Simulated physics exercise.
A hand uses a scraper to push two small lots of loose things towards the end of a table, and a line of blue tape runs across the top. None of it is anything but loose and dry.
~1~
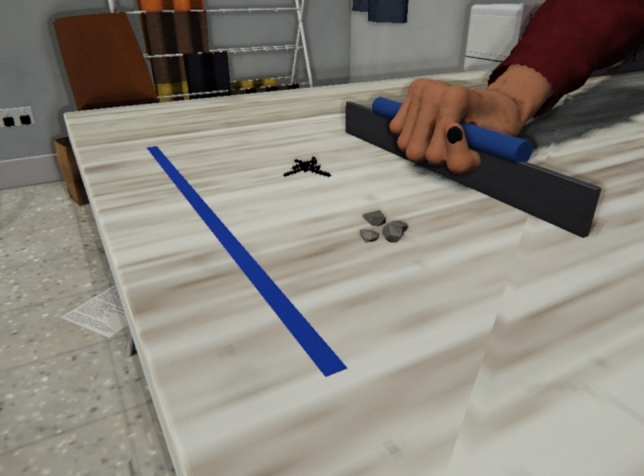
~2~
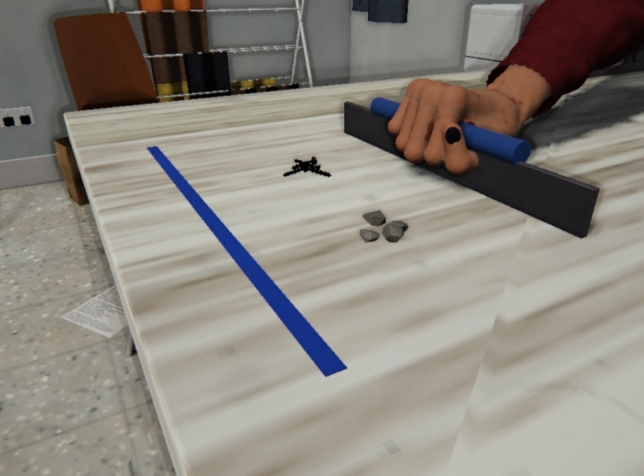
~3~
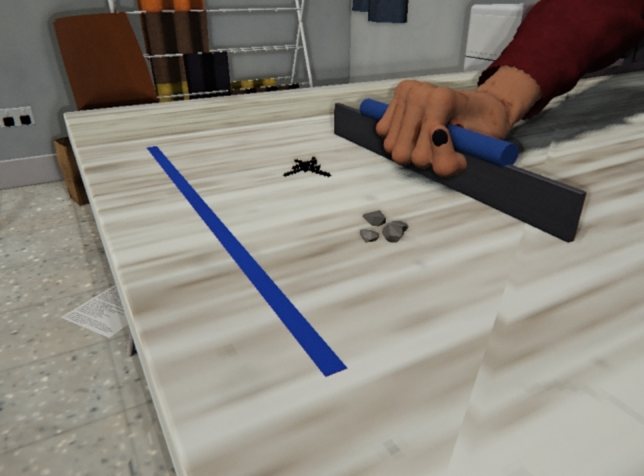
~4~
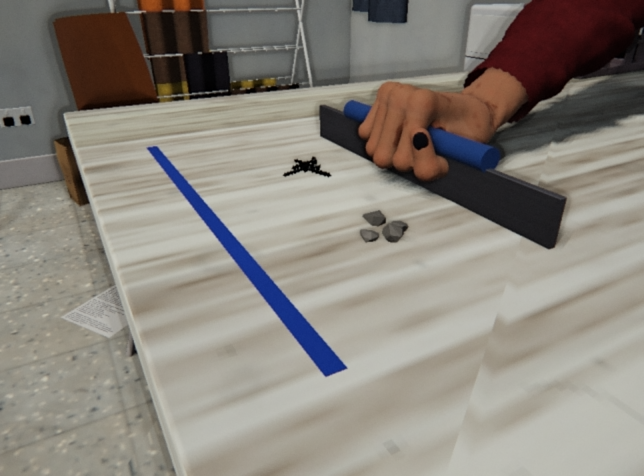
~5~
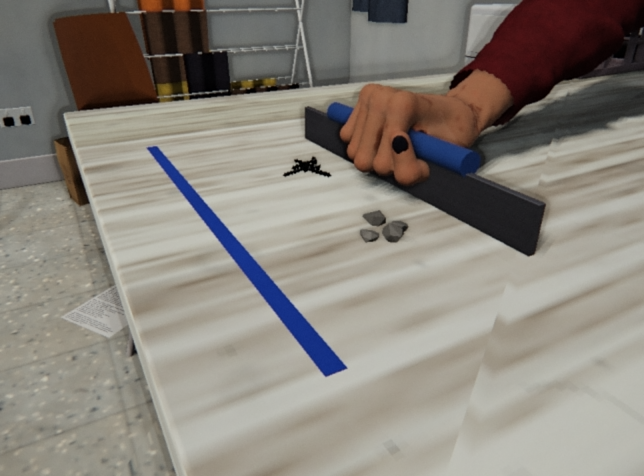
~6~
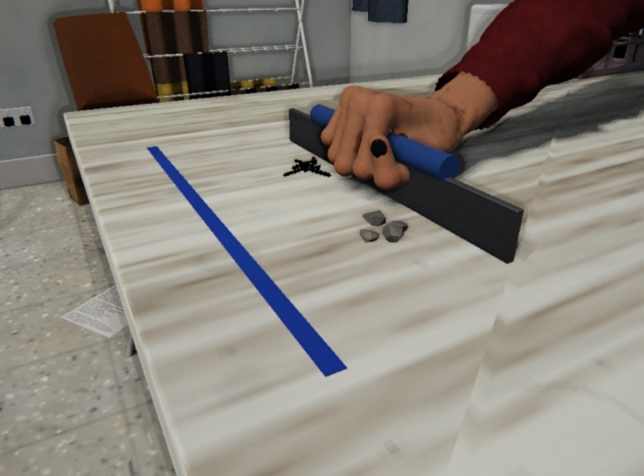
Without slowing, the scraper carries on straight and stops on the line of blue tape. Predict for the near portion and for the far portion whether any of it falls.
My call: The near portion stays put, the far portion stays put.
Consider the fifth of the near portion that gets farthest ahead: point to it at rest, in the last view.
Around (231, 273).
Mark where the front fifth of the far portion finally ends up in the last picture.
About (172, 206) in the last picture.
Then, 0.52 s later than the last frame, scraper still moving, near (287, 158); near portion all on the table, its front near (317, 250); far portion all on the table, its front near (250, 183).
Then, 1.06 s later than the last frame, scraper stopped at the blue tape; near portion all on the table, its front near (207, 279); far portion all on the table, its front near (169, 206).
Then, 1.34 s later than the last frame, scraper stopped at the blue tape; near portion all on the table, its front near (207, 279); far portion all on the table, its front near (161, 210).
When it is over, scraper stopped at the blue tape; near portion all on the table, its front near (207, 279); far portion all on the table, its front near (161, 210).
